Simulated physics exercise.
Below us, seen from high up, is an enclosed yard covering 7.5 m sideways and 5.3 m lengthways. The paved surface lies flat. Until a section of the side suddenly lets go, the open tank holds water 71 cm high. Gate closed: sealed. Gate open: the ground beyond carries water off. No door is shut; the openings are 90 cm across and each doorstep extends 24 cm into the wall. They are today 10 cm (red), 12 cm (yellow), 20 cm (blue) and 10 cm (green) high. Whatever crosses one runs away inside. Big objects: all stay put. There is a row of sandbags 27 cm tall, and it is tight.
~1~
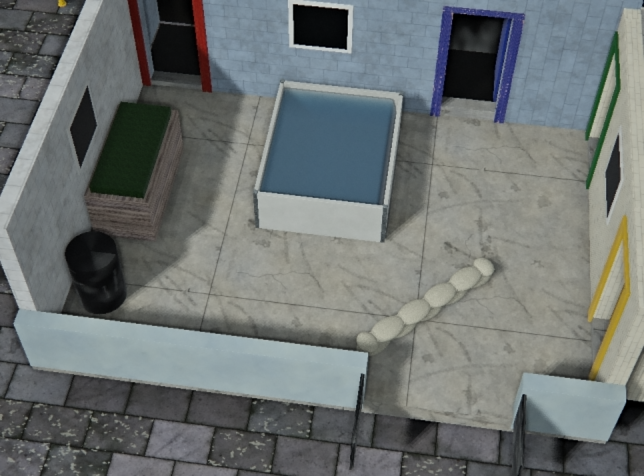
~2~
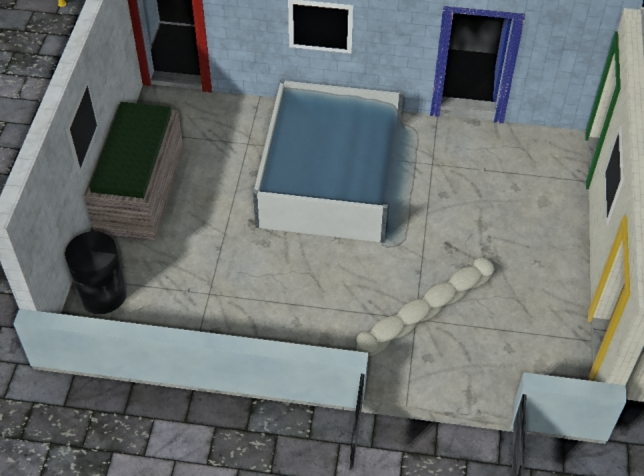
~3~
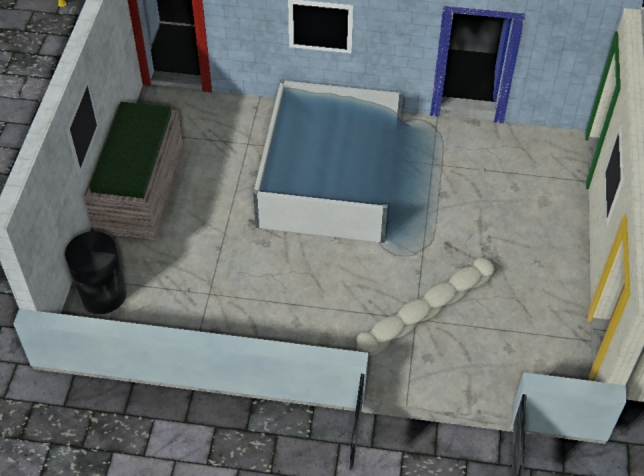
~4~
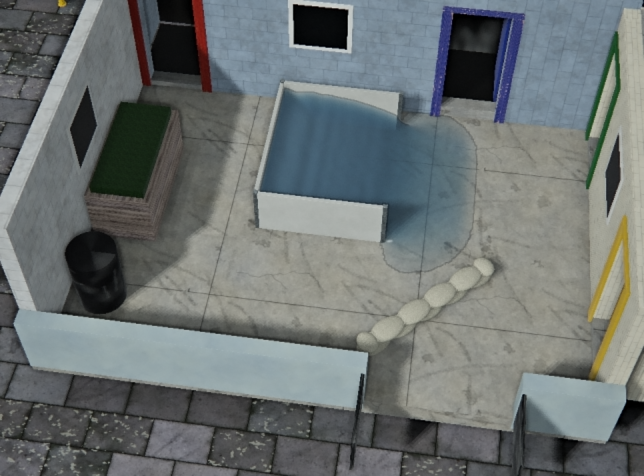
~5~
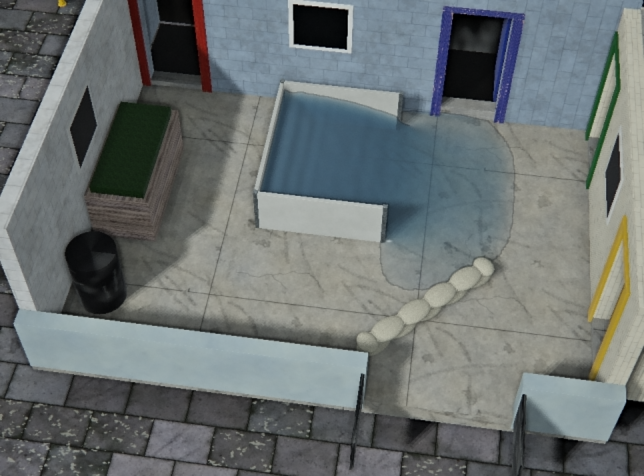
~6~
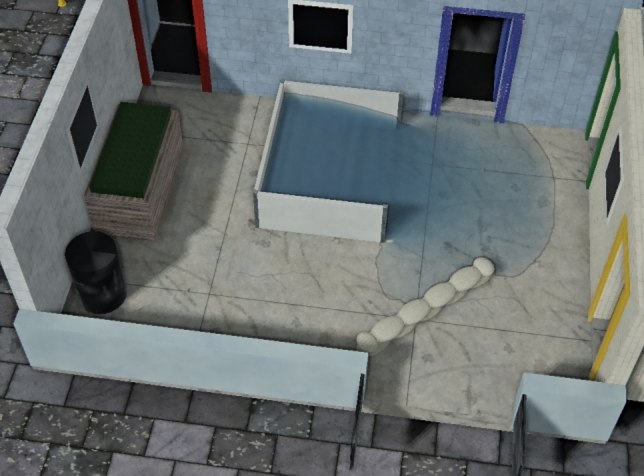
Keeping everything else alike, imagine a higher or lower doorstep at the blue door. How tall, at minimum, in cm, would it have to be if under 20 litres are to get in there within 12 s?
It would need to be about 14.5 cm tall.
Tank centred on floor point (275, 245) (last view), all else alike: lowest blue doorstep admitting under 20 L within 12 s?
Then about 18 centimetres at the least.
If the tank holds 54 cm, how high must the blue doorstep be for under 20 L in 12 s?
Then roughly 10.5 cm.
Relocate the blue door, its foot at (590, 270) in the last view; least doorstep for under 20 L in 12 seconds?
Around 28 cm would do it.
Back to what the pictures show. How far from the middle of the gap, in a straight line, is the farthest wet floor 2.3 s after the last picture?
Roughly 4.8 m.
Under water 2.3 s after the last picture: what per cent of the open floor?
About 50 per cent.
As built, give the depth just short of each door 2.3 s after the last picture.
Red door 0 cm, yellow door 12 cm, blue door 12 cm, green door 32 cm.
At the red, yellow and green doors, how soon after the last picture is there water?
Red: 5.5 s; yellow: 0.8 s; green: 0.2 s.
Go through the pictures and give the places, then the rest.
The first frame shows still water, 71 cm deep, in the open tank at (331, 145); the blue door at (474, 73) is dry.
In the second frame, the front is at (398, 239), 0.3 m from the gap at (390, 173); 0.6 m2 of floor is wet, 71 cm left at the back.
In the third frame, water pours out at (389, 174) and has run 0.7 m, to (437, 172); about 13 cm deep outside, 71 cm at the back.
In the fourth frame, water pours out at (389, 175) and has run 1.3 m, to (468, 225); about 11 cm deep outside, 68 cm at the back.
In the fifth frame, the gap is at (389, 175), the front 1.9 m out at (507, 220); the back of the open tank holds 60 cm.
In the sixth frame, water pours out at (389, 175) and has run 2.5 m, to (547, 225); about 8 cm deep outside, 61 cm at the back; water is at the blue door at (474, 73).
Then, 0.7 s after the last picture water covers 30 % of the floor, deepest (41 cm) near (583, 217); 19 cm at the blue door, 0 litres in over its 20 cm doorstep.
Then, 2.3 s after the last picture water covers 50 % of the floor, deepest (32 cm) near (515, 142); 12 cm at the blue door, 0 litres in over its 20 cm doorstep.
Then, 11.3 s after the last picture water covers 95 % of the floor, deepest (10 cm) near (548, 129); 8 cm at the blue door, 0 litres in over its 20 cm doorstep.
At the blue door as built, the water peaked near 19 cm, 0.7 s after the last picture.
Run again over the same 12 s with other heights there, 34 litres in over 13 cm, 5 litres over 17.5 cm. The limit of 20 litres is kept from about 14.5 cm up.
